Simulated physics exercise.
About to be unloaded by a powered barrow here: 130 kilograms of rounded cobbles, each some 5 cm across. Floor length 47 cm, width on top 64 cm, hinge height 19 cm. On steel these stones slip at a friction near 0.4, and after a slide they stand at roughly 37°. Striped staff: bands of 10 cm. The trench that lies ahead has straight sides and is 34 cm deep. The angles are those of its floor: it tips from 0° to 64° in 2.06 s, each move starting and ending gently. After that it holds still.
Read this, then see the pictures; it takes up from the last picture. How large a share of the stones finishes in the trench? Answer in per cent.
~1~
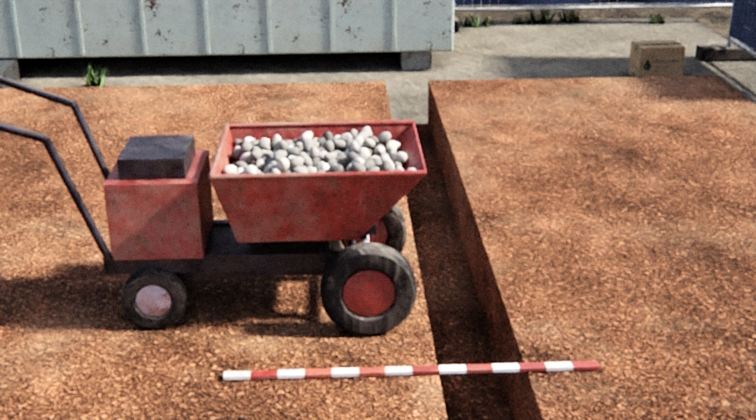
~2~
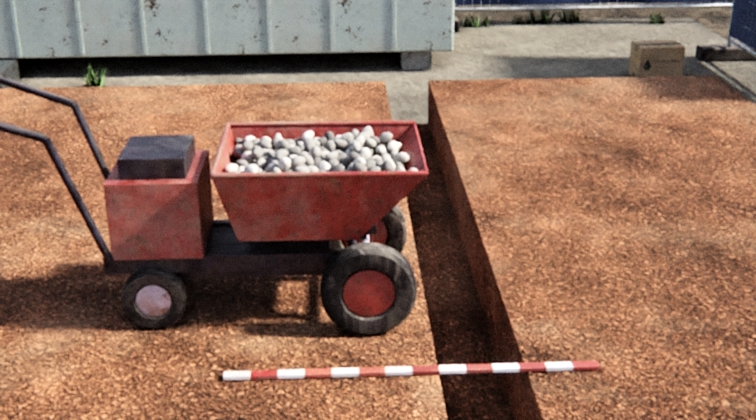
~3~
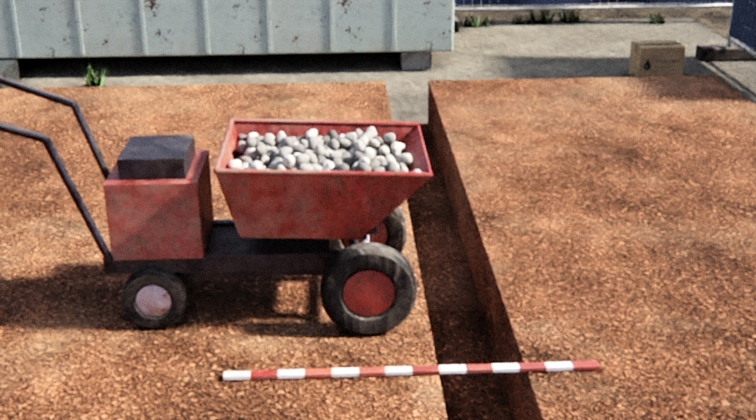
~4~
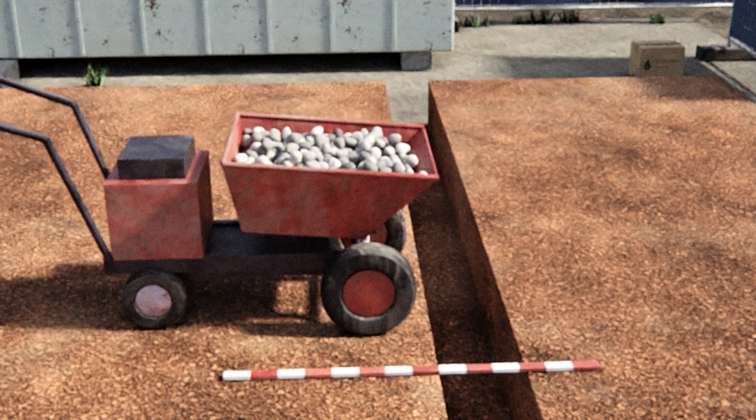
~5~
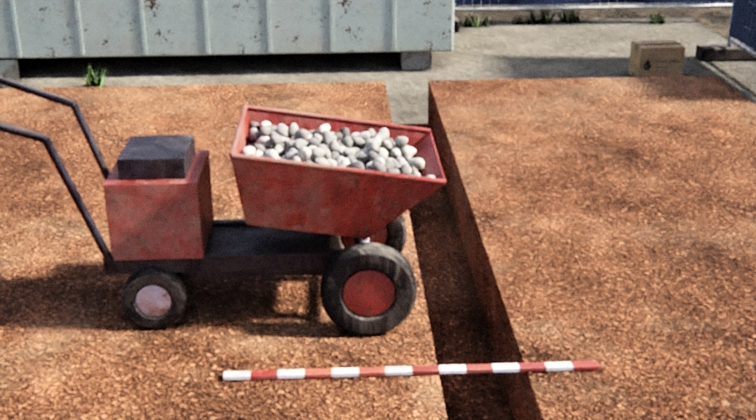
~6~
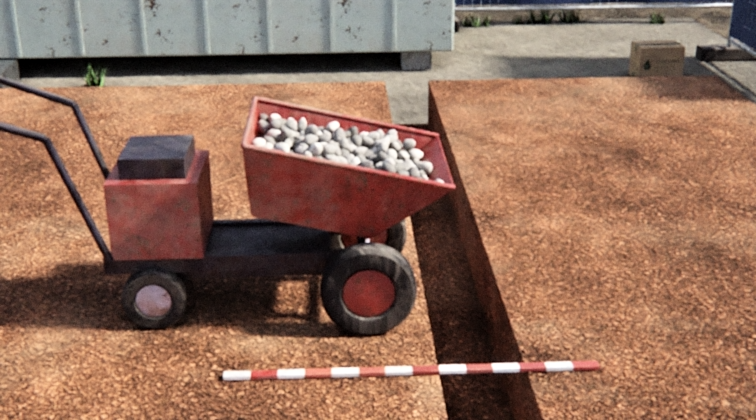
A share of about 38 per cent.
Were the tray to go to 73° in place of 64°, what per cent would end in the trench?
I'd guess some 30 in a hundred.
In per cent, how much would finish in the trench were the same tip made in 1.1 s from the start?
It would come to roughly 35 per cent.
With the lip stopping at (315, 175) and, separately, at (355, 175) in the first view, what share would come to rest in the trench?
From the first spot near 95, from the second near 95 per cent.
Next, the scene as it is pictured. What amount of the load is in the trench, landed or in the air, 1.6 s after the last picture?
Something like 0 in a hundred.
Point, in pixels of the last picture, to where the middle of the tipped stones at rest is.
Their middle ends up near (529, 290).
Then, 0.9 s after the last picture the floor is at 54°, 100 % in the tray; the foremost stones are at (499, 230).
Then, 1.6 s after the last picture the floor is at 64°, 61 % in the tray, 1 % in the trench, 38 % past the trench; the foremost stones are at (619, 291).
Then, 1.9 s after the last picture the floor is at 64°, 35 % in the tray, 5 % in the trench, 60 % past the trench; the foremost stones are at (675, 271).
Then, 3.9 s after the last picture the floor is at 64°, 0 % in the tray, 38 % in the trench, 62 % past the trench; the foremost stones are at (705, 272).
